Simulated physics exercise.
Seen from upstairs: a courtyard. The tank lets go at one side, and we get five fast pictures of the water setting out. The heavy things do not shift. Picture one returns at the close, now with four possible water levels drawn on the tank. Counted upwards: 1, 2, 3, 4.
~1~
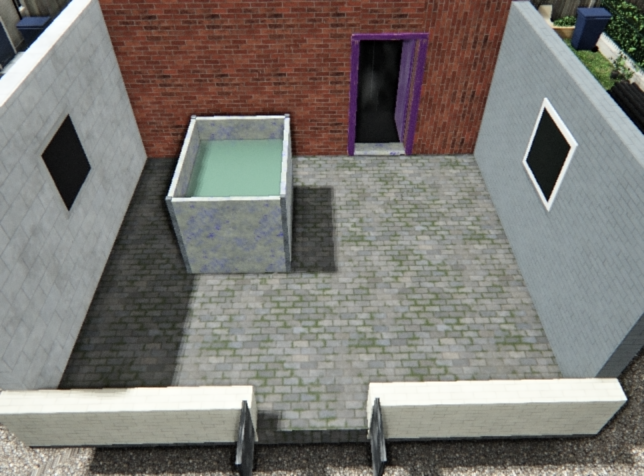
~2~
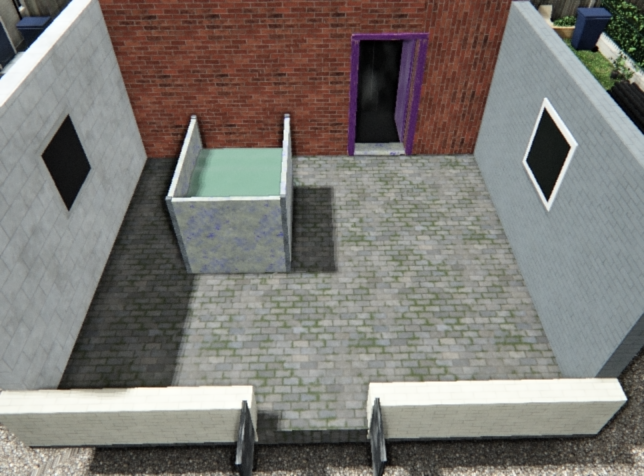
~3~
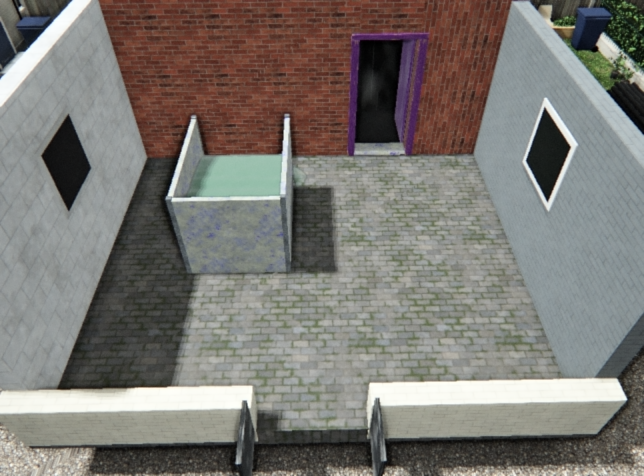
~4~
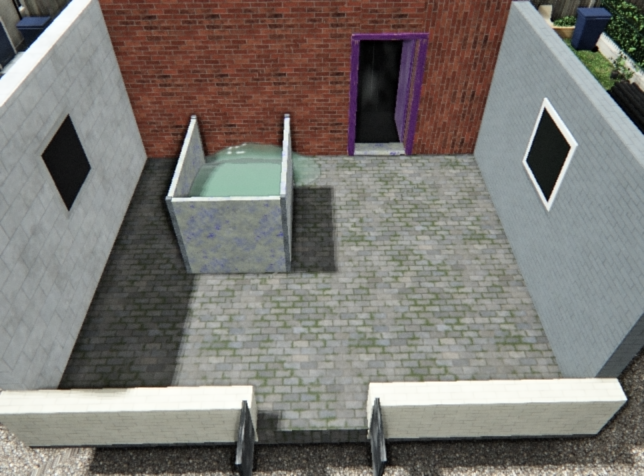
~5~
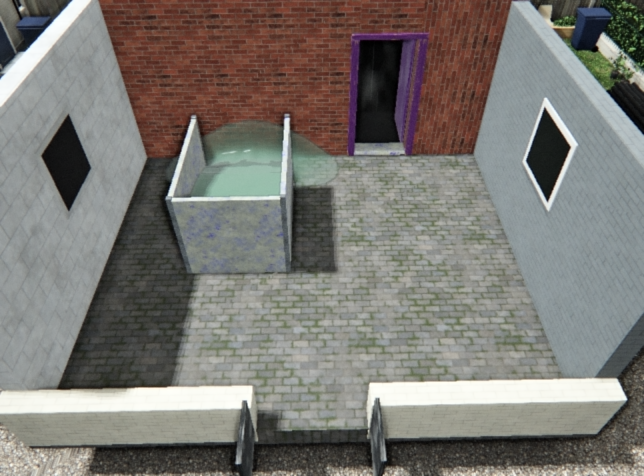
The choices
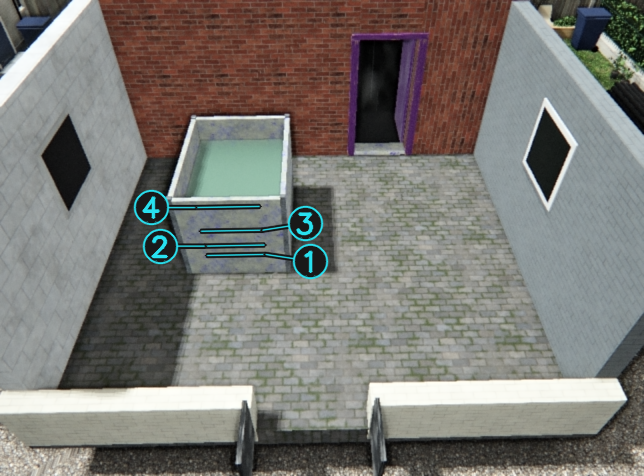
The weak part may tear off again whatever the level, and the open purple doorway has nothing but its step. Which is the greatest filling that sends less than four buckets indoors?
Take 3.
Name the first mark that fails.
It is 4.
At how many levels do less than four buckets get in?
Three of them.
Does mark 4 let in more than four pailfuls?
Yes, it does.
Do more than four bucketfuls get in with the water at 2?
No.
On the marked copy, 1 at (236, 254); 2 at (234, 245); 3 at (231, 230); 4 at (227, 207); from the bottom up 1, 2, 3, 4.
Choosing 1, nothing gets over.
Choosing 2, a splash gets over, under a bucket.
Choosing 3, a bucket or two gets in.
Choosing 4, about 10 bucketfuls get in.
